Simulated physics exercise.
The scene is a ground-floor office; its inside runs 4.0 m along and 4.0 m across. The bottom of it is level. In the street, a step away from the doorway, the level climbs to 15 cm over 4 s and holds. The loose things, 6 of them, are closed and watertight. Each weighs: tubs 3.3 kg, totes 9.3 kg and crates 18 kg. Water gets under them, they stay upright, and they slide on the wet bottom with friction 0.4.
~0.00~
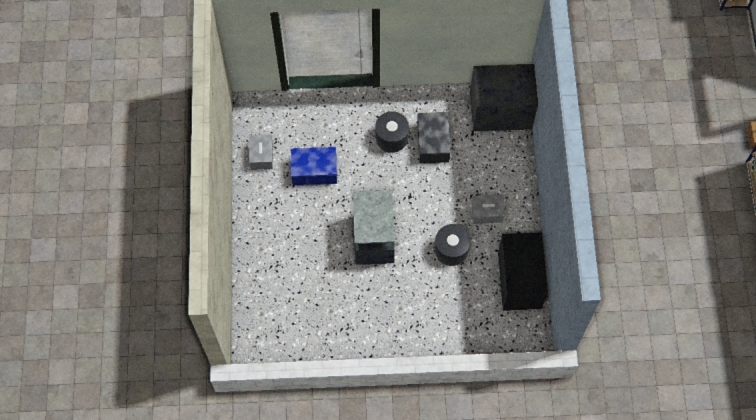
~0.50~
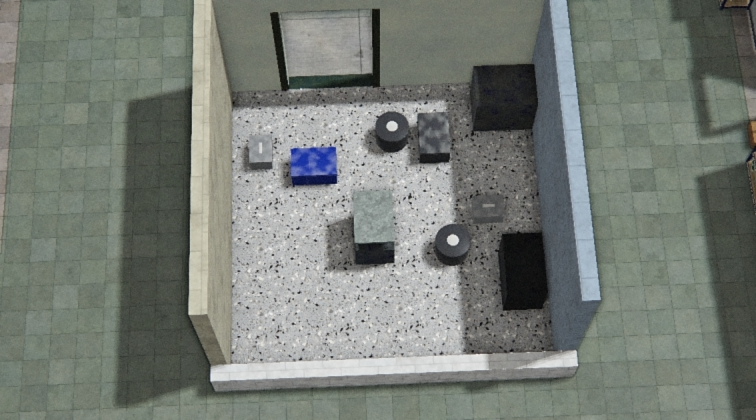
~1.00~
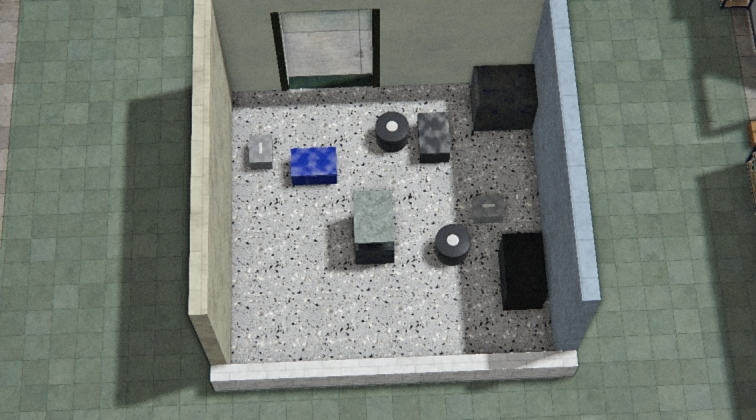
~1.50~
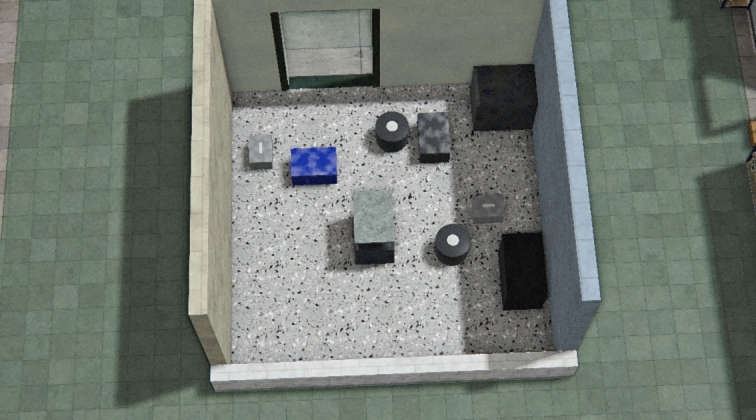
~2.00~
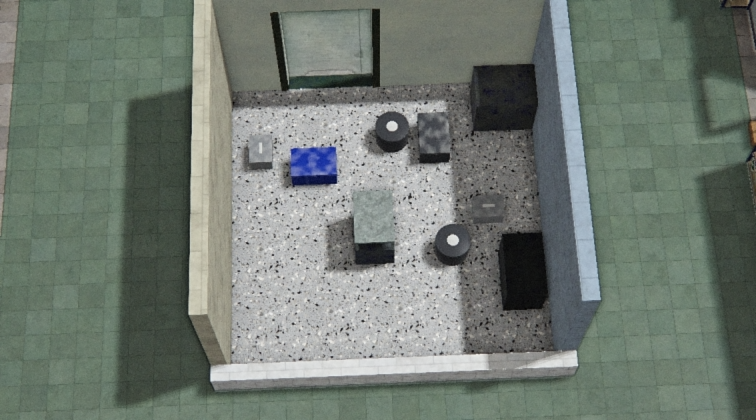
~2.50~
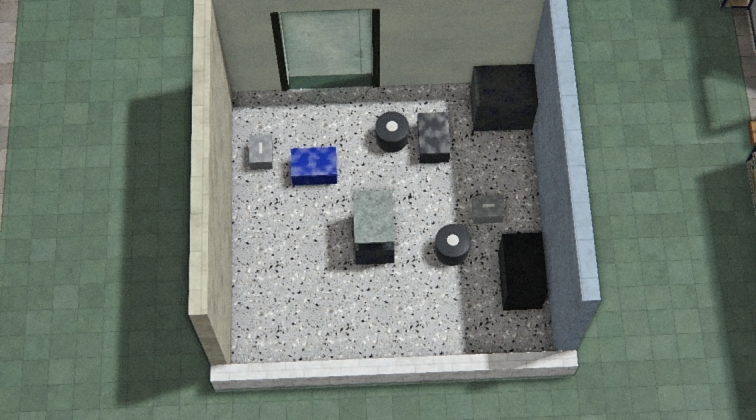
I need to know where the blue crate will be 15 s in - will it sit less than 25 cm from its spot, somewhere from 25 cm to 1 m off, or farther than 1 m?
Long gone.
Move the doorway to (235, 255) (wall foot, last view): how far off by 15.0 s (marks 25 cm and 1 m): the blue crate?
Then the blue crate would have hardly moved.
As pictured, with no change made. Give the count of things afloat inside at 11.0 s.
I get 2.
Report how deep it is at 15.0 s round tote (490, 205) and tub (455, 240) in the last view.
Depth approx. 9 cm / 8 cm.
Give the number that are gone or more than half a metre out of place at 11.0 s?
The number I get is 3.
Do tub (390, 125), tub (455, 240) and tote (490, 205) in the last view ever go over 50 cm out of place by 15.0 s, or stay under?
The first is bigger, the second bigger and the third bigger.
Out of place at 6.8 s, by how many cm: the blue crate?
It has shifted about 60 cm.
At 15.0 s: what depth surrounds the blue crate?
About 9 cm.
After 3.5 s the blue crate is near (314, 161), 0.0 m from its start, aground; 0 afloat.
After 6.8 s the blue crate is near (311, 208), 0.7 m from its start, aground; 1 afloat.
After 11.0 s the blue crate is near (303, 243), 1.2 m from its start, aground; 2 afloat.
After 15.0 s the blue crate is near (306, 289), 1.8 m from its start, afloat; 4 afloat.
